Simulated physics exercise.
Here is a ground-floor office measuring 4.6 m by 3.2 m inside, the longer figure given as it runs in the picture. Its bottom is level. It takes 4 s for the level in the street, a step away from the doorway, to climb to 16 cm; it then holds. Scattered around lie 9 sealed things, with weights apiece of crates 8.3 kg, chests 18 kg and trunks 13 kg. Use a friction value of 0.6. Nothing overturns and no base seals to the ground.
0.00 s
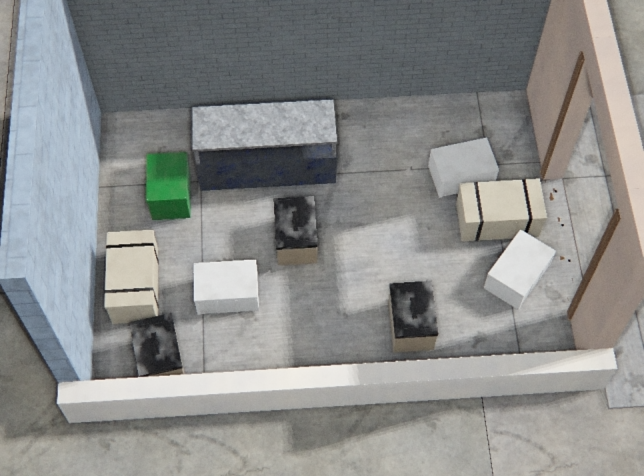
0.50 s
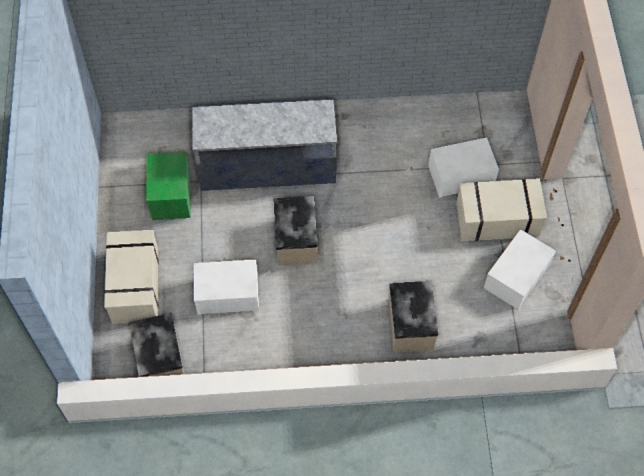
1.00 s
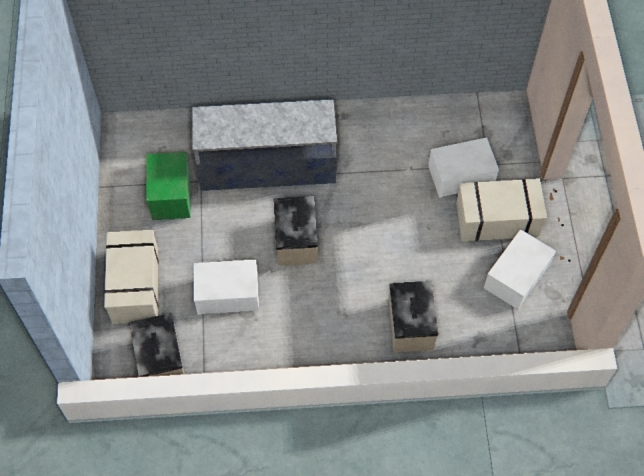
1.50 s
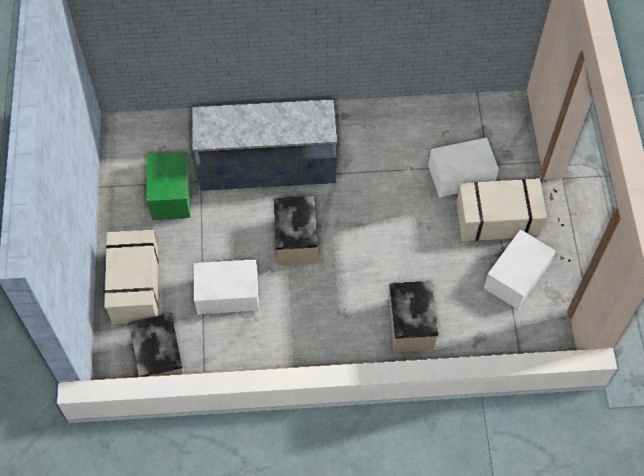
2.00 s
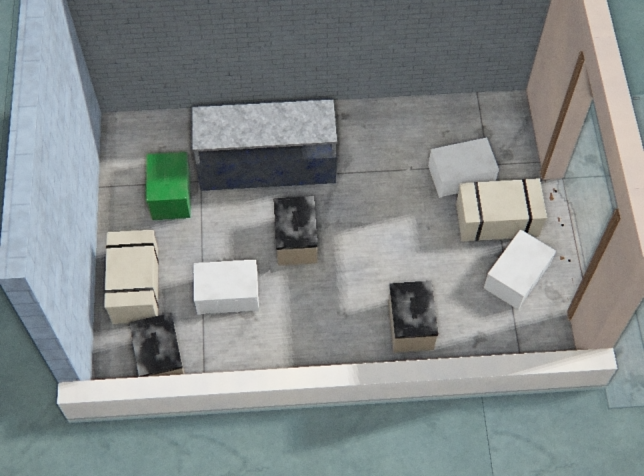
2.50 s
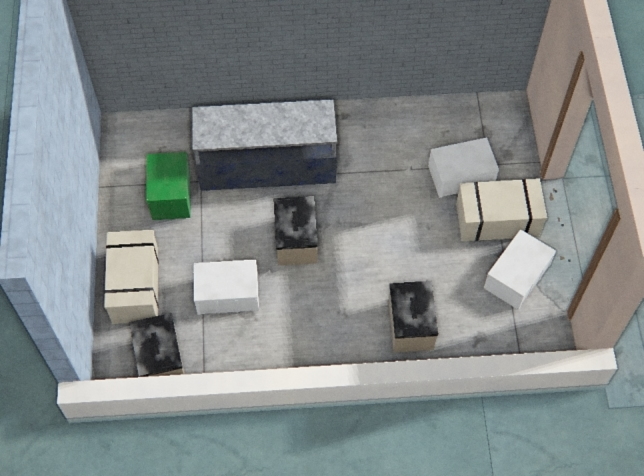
Greenish water spreads around the walled room and reaches the doorway as the boxes stay still.
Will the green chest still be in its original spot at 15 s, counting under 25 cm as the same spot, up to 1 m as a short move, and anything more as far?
My guess: It's a bit away from its start.
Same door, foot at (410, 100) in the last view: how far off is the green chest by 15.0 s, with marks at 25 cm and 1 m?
Then the green chest would have shifted modestly.
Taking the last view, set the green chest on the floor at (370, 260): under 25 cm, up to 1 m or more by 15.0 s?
What happens is it gets pushed a long way.
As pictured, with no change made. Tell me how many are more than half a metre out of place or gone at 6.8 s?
3.
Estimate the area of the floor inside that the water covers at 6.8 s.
My estimate is roughly 10.0 m2.
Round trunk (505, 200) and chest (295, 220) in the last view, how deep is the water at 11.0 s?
Around 8 cm and 10 cm.
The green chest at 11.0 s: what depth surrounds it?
Somewhere close to 7 cm.
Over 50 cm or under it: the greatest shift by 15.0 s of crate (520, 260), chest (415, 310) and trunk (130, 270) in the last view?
First greater, then greater, then smaller.
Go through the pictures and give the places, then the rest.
The first picture shows the green chest at (167, 176) rests on the ground; water covers 0.0 m2; 0 of 9 have shifted.
The second picture shows the green chest at (167, 176) rests on the ground; 0.0 m2 under water; 0 of 9 have shifted.
The third picture shows the green chest at (167, 176), on the bottom; water covers 0.0 m2; 0 of 9 have shifted.
The fourth picture shows the green chest at (167, 176), on the bottom; 0.0 m2 under water; 0 of 9 have shifted.
The fifth picture shows the green chest at (167, 176) rests on the ground; water covers 0.0 m2; 0 of 9 have shifted.
The sixth picture shows the green chest at (167, 176), on the bottom; water covers 0.2 m2; 0 of 9 have shifted.
After 3.5 s the green chest is near (167, 176), 0.0 m from its start, aground; 0 afloat.
After 6.8 s the green chest is near (167, 176), 0.0 m from its start, aground; 3 afloat.
After 11.0 s the green chest is near (161, 177), 0.1 m from its start, aground; 8 afloat.
After 15.0 s the green chest is near (160, 110), 0.8 m from its start, afloat; 9 afloat.
